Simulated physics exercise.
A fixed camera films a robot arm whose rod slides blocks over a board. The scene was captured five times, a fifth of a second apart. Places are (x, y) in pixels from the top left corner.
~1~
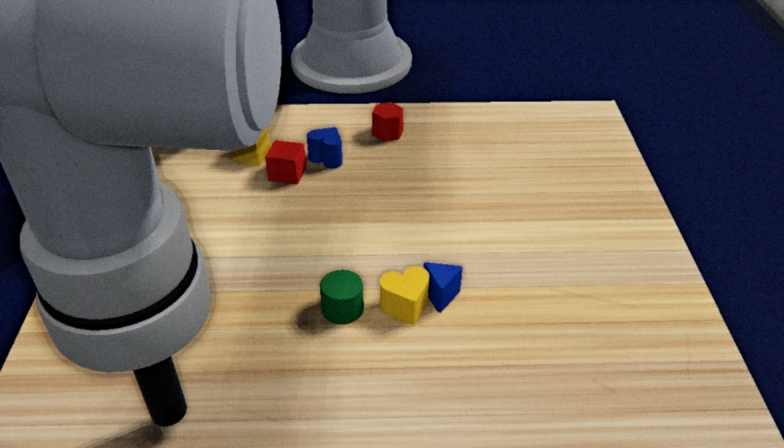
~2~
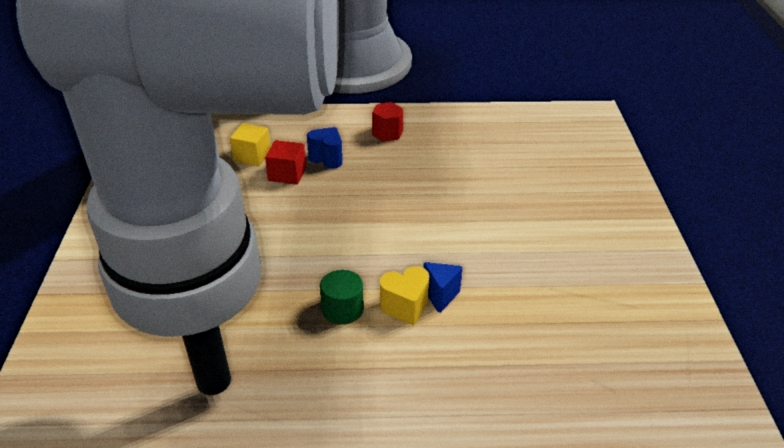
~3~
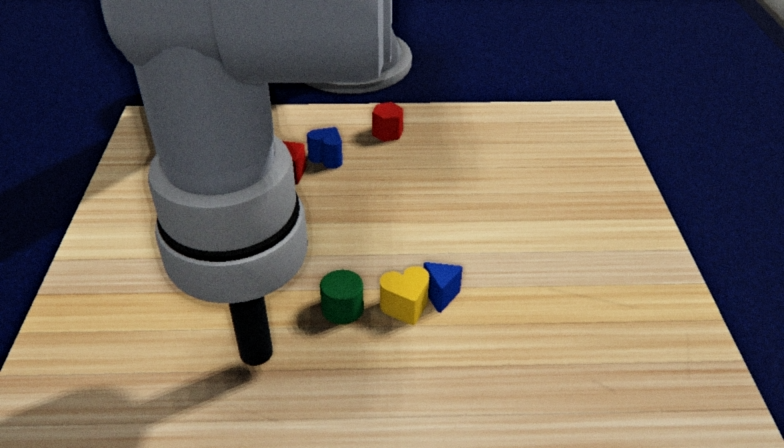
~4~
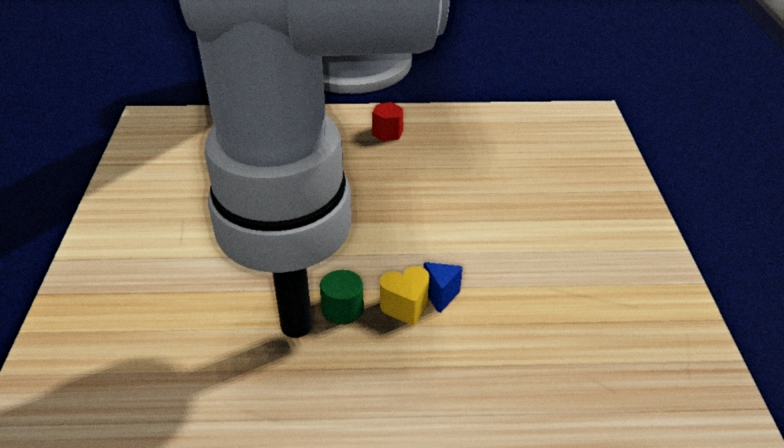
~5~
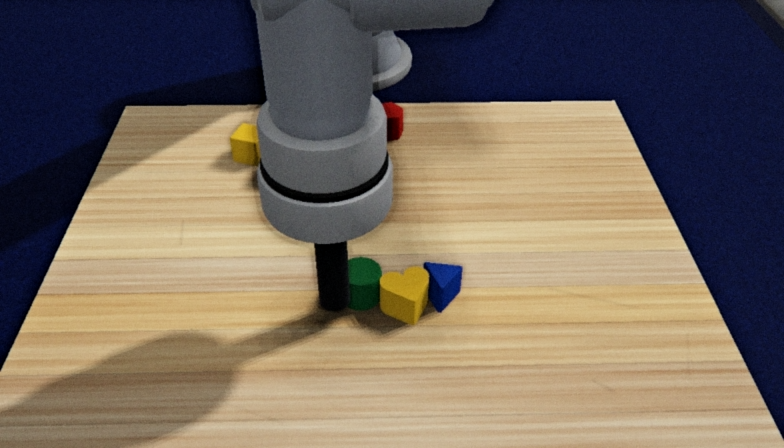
Grey robot arm moving its black rod right across a wooden table and nudging a green cylinder toward a yellow heart block.
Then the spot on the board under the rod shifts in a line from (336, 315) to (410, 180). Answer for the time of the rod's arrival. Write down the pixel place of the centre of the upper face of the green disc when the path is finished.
Near (404, 236).
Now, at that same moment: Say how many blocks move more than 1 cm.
My forecast: 1.
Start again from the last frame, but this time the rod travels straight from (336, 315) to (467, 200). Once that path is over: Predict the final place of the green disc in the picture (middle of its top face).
At roughly (492, 191).
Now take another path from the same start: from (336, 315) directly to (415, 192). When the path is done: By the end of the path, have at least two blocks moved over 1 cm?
I believe not.
On the path given first. One third of the way, rod at (366, 250); green disc at (400, 240).
Two thirds of the way, rod at (391, 205); green disc at (404, 236).
At the end, rod at (410, 166); green disc at (404, 236); yellow heart in place.
